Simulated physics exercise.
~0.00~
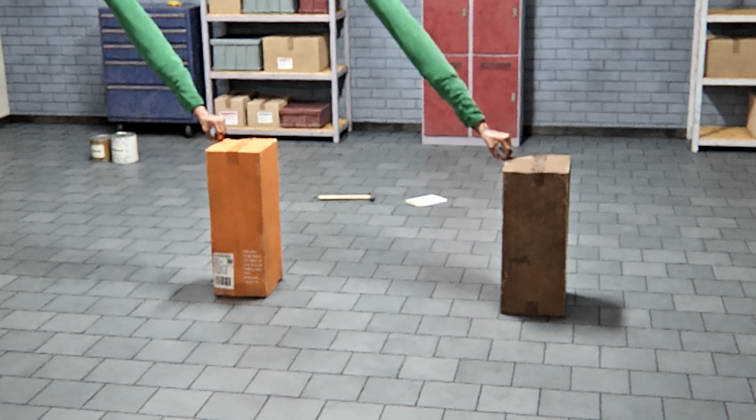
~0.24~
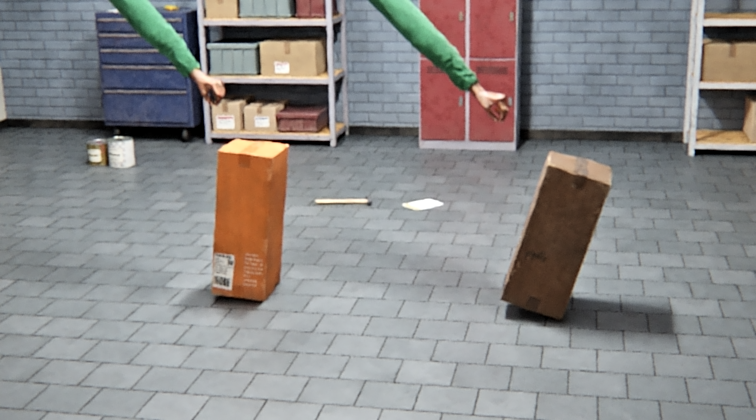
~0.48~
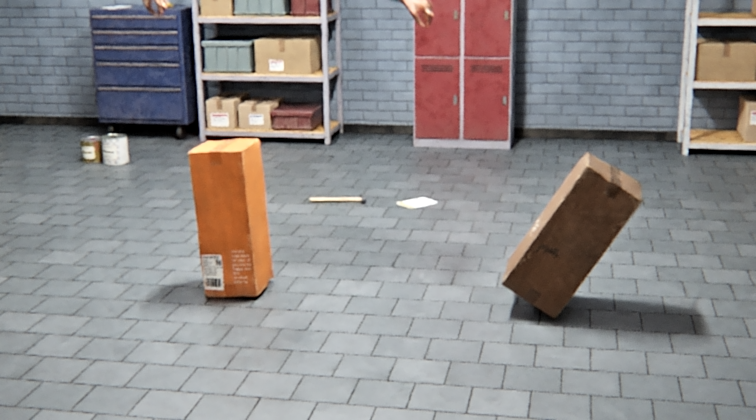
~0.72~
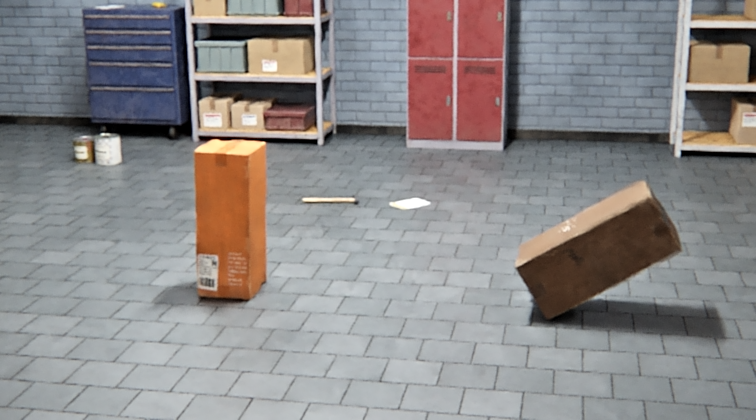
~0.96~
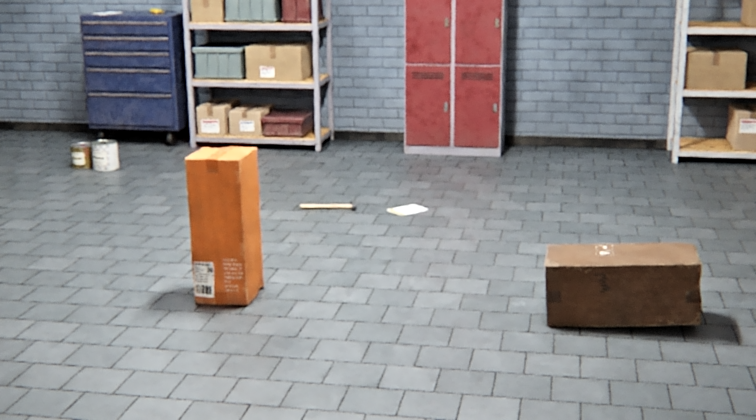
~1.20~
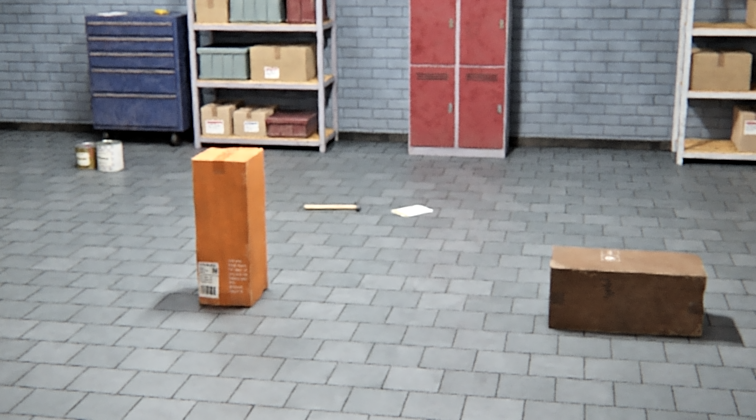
The brown parcel tips right and falls onto its side while the orange one stays standing.
